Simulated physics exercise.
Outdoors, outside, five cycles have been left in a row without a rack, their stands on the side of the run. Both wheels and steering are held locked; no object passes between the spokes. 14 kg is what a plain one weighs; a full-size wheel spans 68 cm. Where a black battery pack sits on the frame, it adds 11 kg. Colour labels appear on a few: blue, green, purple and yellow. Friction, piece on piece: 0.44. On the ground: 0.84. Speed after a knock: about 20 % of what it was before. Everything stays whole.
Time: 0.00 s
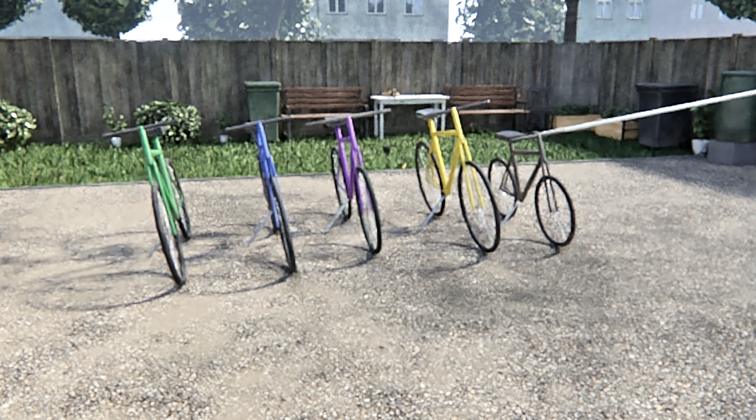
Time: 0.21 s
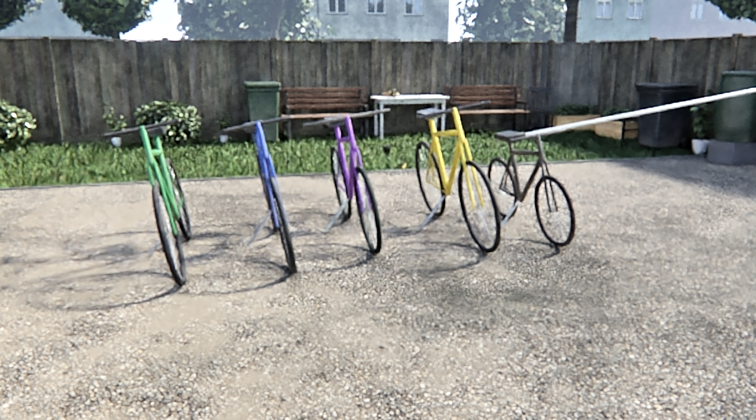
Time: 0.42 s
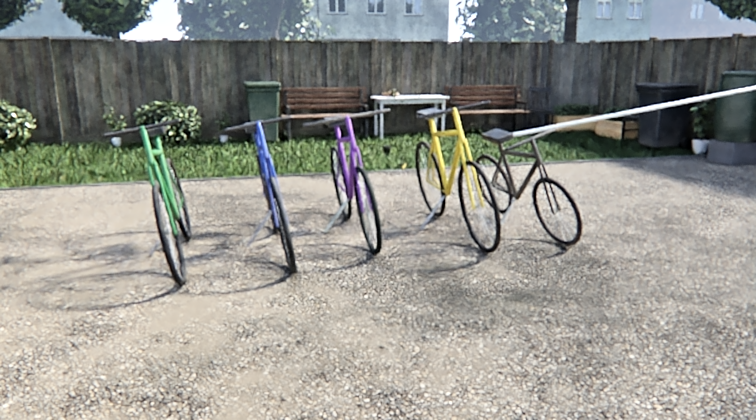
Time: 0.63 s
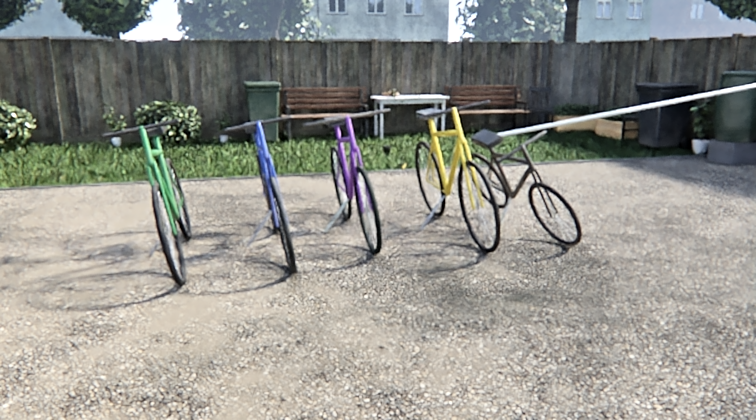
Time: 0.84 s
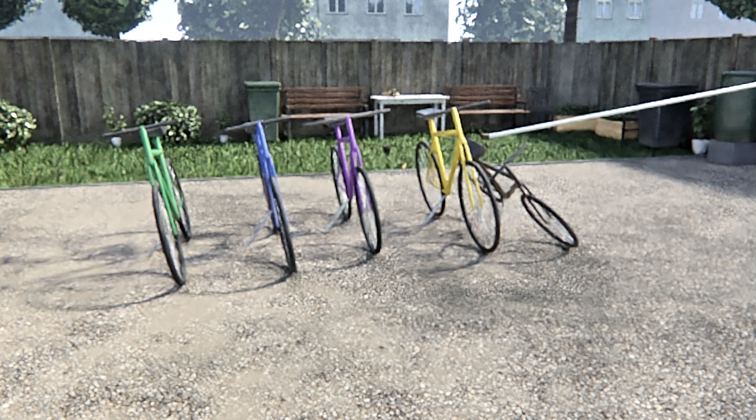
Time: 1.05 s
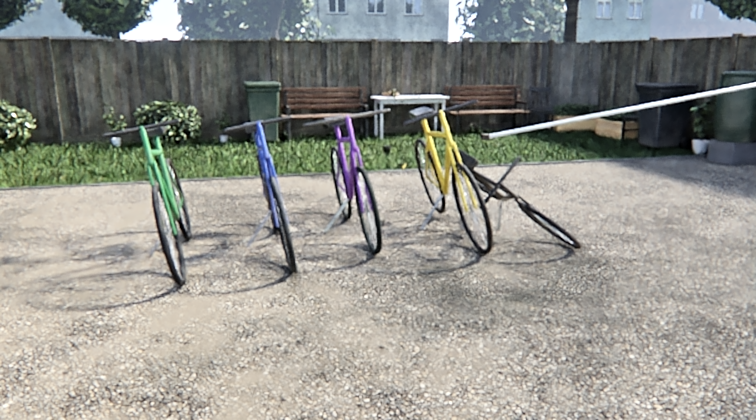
The clip opens on five bicycles standing in a row on gravel before a wooden fence, with a pale pole reaching in from the right toward the dark one. The pole pushes the dark bicycle, which leans steadily leftward behind the yellow one. The yellow bicycle then tilts slightly left, while the others remain upright.
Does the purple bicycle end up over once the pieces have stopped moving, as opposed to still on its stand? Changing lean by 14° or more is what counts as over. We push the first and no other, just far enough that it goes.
Yes.
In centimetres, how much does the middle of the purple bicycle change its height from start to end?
It finishes some 5 cm lower than at the start.
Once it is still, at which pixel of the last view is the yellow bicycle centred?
At about (365, 197).
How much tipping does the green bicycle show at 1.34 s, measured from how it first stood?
Some 0 degrees.
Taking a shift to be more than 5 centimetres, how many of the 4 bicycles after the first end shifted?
Shifted count - 2.
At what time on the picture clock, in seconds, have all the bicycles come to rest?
That happens at roughly 2.5 seconds.
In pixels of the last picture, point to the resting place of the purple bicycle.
At about (307, 181).
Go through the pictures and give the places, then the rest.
In the first picture (pixels give the middle of a visible side), pole end 14 cm from the first bicycle; purple bicycle (373, 194); yellow bicycle (492, 189); blue bicycle (279, 208); none of the others has stirred.
The second picture shows pole end pushing; purple bicycle (373, 194).
The third picture shows pole end pushing; purple bicycle (373, 194); none of the others has stirred.
The fourth picture shows pole end pushing; purple bicycle (373, 194); none of the others has stirred.
The fifth picture shows pole end (488, 138) stopped; purple bicycle (373, 194); none of the others has stirred.
The sixth picture shows pole end (488, 138) stopped; purple bicycle (373, 194); yellow bicycle (481, 194) 5° from how it stood; green bicycle (154, 219); one has shifted.
After 1.34 s, 1 of the 4 other bicycles over; purple bicycle unmoved; yellow bicycle 24° from how it stood.
After 1.64 s, 1 of the 4 other bicycles over; purple bicycle 8° from how it stood; yellow bicycle 49° from how it stood.
After 2.08 s, 2 of the 4 other bicycles over; purple bicycle 33° from how it stood; yellow bicycle 56° from how it stood.
In the end (2.6 s), 2 of the 4 other bicycles over; purple bicycle 38° from how it stood; yellow bicycle 58° from how it stood; blue bicycle unmoved. Two left standing. From the last view, middles, purple bicycle near (307, 181), yellow bicycle near (365, 197).
